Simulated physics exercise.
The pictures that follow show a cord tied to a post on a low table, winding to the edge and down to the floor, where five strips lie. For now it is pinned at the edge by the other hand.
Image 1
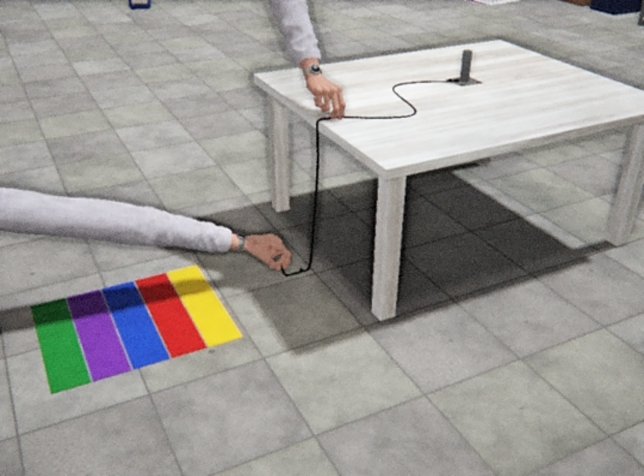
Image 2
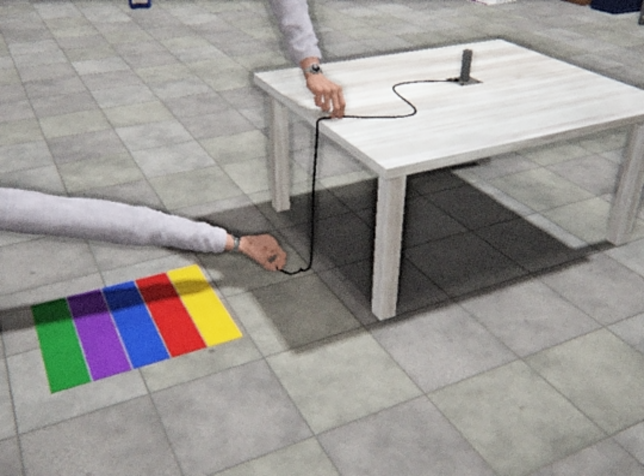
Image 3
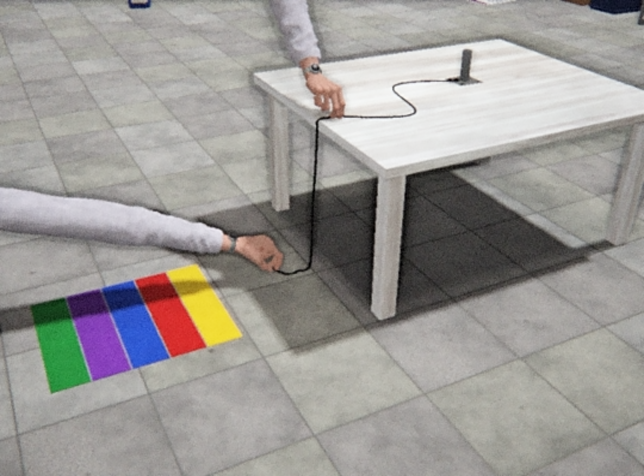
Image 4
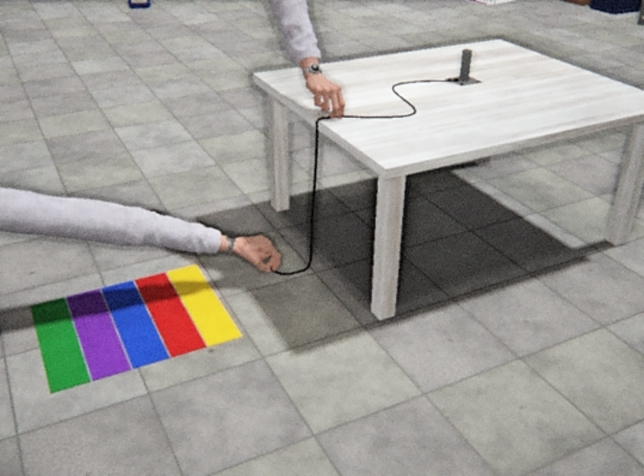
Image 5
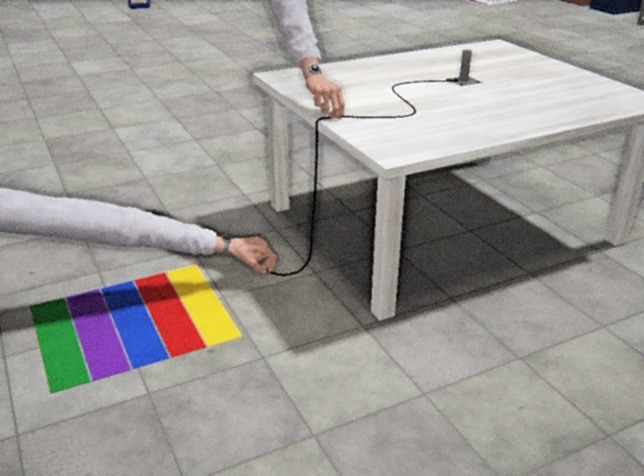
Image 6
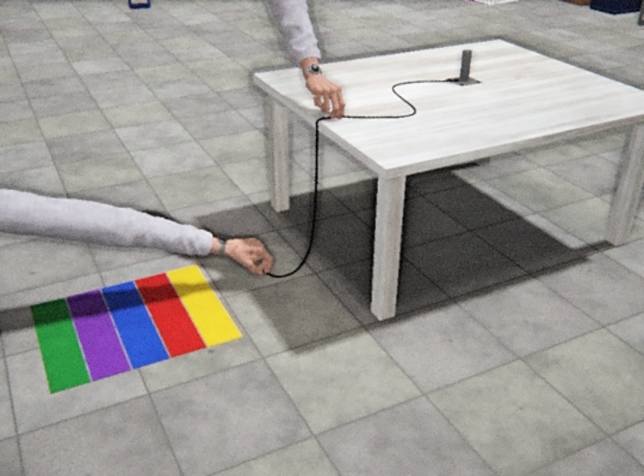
A hand draws a dark cord's end slightly left while another pins it at the table edge.
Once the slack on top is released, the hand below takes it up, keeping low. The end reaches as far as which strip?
As far as the purple strip.
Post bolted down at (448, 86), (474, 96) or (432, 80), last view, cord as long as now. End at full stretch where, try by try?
Roughly (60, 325), then (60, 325), then (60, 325).
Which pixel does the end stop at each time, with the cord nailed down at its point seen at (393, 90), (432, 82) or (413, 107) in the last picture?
Approximately at (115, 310), at (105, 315) and at (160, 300), in that order.
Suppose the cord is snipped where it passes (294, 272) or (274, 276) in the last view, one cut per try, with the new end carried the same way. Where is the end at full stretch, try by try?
Try 1: (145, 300); try 2: (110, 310).
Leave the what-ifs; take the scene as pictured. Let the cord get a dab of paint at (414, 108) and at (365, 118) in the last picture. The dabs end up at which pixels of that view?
First one: (355, 109); second one: (301, 136).
Soon after, end near (162, 297); over red.
Then, end near (120, 309); over blue.
At full stretch, end near (94, 315); over purple. It halts on the purple strip.
